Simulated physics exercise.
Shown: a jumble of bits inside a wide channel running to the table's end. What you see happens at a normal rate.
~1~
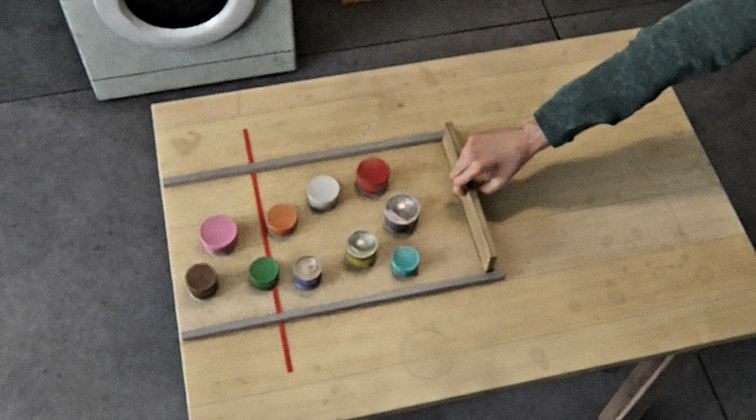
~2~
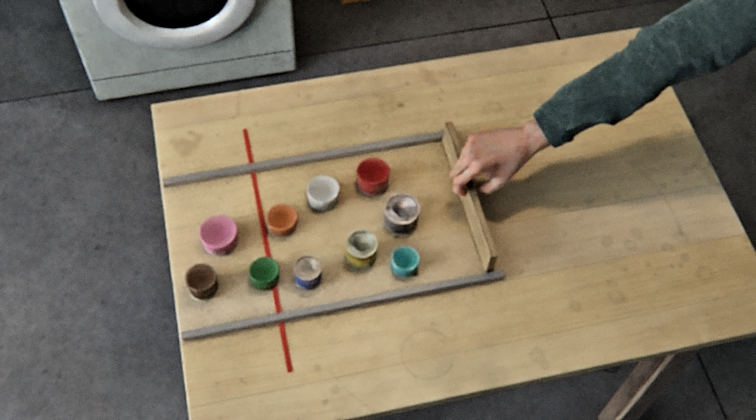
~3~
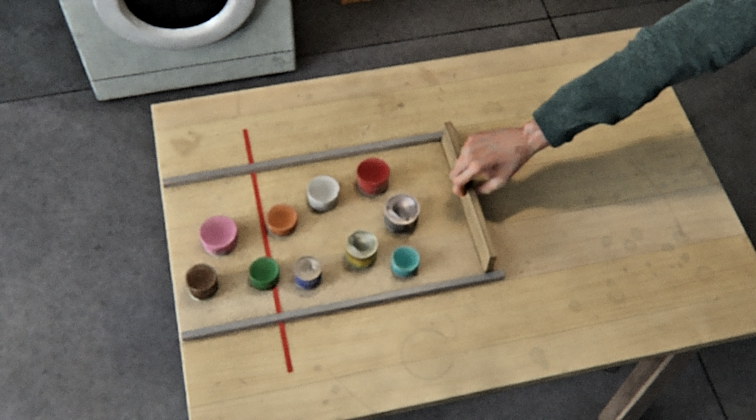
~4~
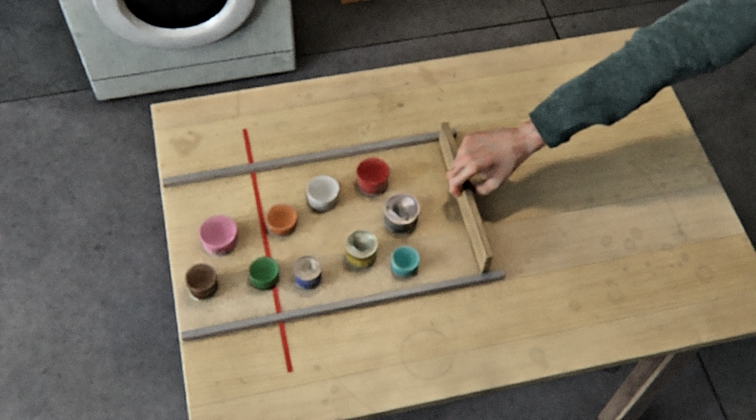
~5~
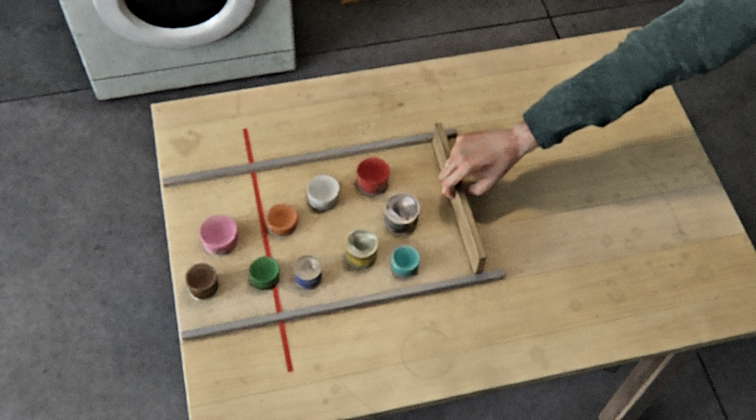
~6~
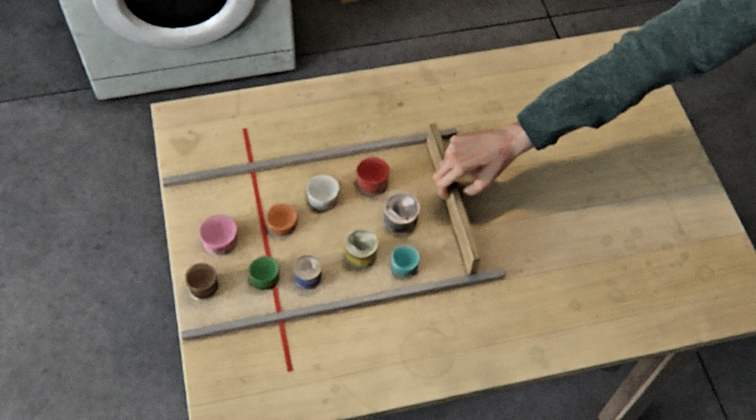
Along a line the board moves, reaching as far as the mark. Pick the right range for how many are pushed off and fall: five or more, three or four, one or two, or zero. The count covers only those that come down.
The right range is zero.
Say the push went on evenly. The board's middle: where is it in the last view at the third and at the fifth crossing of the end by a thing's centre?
In pixels, around (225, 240) followed by around (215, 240).
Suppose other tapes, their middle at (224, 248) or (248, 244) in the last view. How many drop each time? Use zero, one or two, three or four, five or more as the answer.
Taken in order, that's one or two and then one or two down.
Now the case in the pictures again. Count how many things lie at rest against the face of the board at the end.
Looks like 4 of them, all told.
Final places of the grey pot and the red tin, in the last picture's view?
Grey pot at about (247, 237), red tin at about (241, 195).
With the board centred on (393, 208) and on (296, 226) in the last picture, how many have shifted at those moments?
Respectively 3 and 9.
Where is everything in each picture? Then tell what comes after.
In the first frame, brown tin (202, 282); pink pot (219, 236); green tub (265, 274); board (469, 195); tape (266, 241).
In the second frame, pink pot (219, 236); orange tin (282, 221).
In the third frame, green tub (265, 274); grey pot (401, 214).
In the fourth frame, brown tin (202, 282); red tin (373, 177).
In the fifth frame, pink pot (219, 236); white pot (323, 193).
In the sixth frame, brown tin (202, 282); pink pot (219, 235); green tub (264, 273); board (452, 197); tape (266, 240).
A little later, none off yet; brown tin at rest near (202, 282); pink pot at rest near (219, 235); green tub at rest near (264, 273).
Next, none off yet; brown tin at rest near (202, 282); pink pot moving near (214, 236); green tub shifted about its own width near (243, 272).
When it is over, the number that fall off is zero.
